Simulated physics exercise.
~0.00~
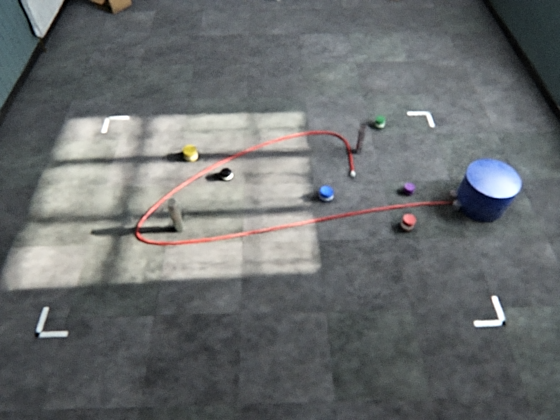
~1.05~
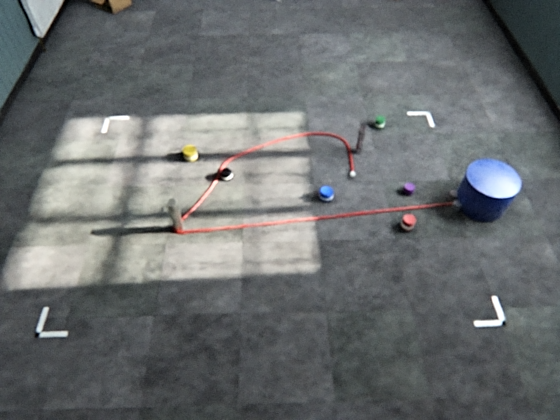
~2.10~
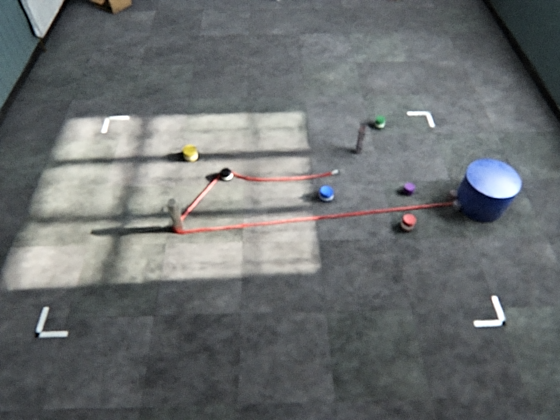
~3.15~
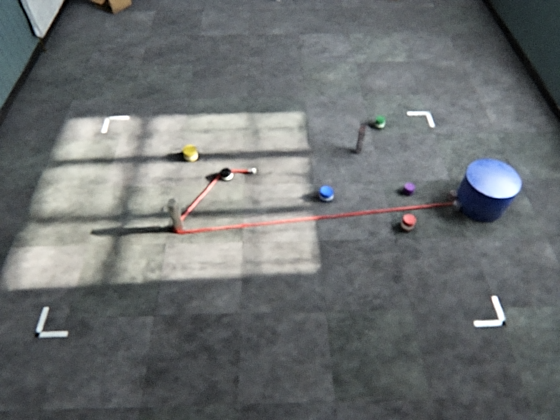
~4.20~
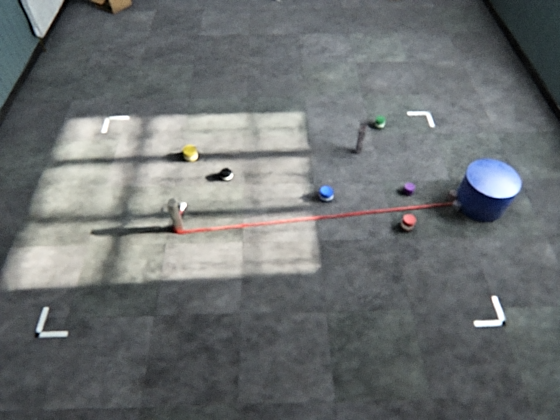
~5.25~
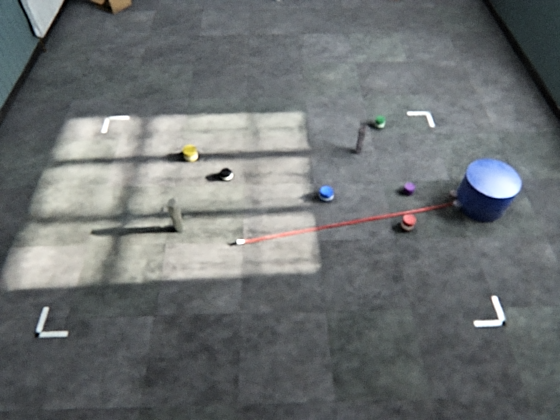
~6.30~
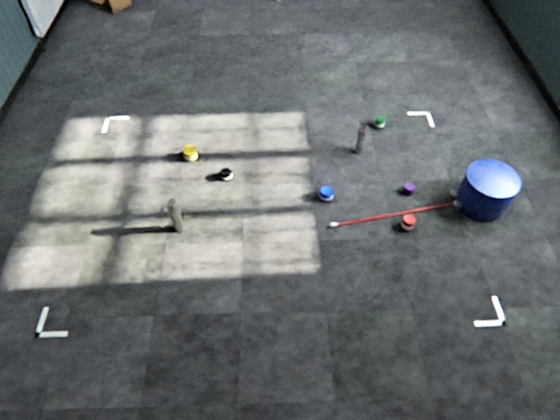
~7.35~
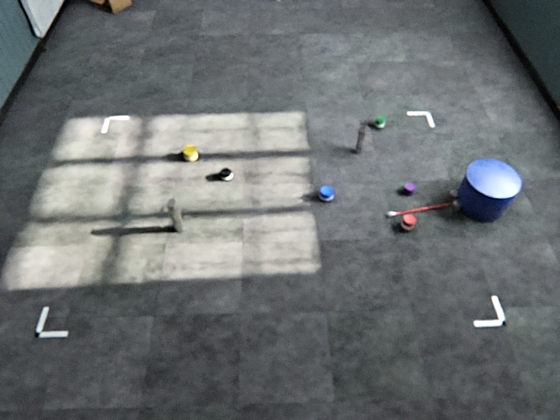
The clip opens on a dark floor with a patch of window light, where a red lead runs from a blue drum at the right, loops around two upright posts and passes among six small coloured tins and tubs. The lead draws in toward the drum, tightening against the left post and bending at the black jar. Its pale plug leaves the right post, slides left to the black jar, then on to the left post. Coming free there, it travels right, past the blue jar. It ends near the red tin with a short length still out, the small containers apparently unmoved.
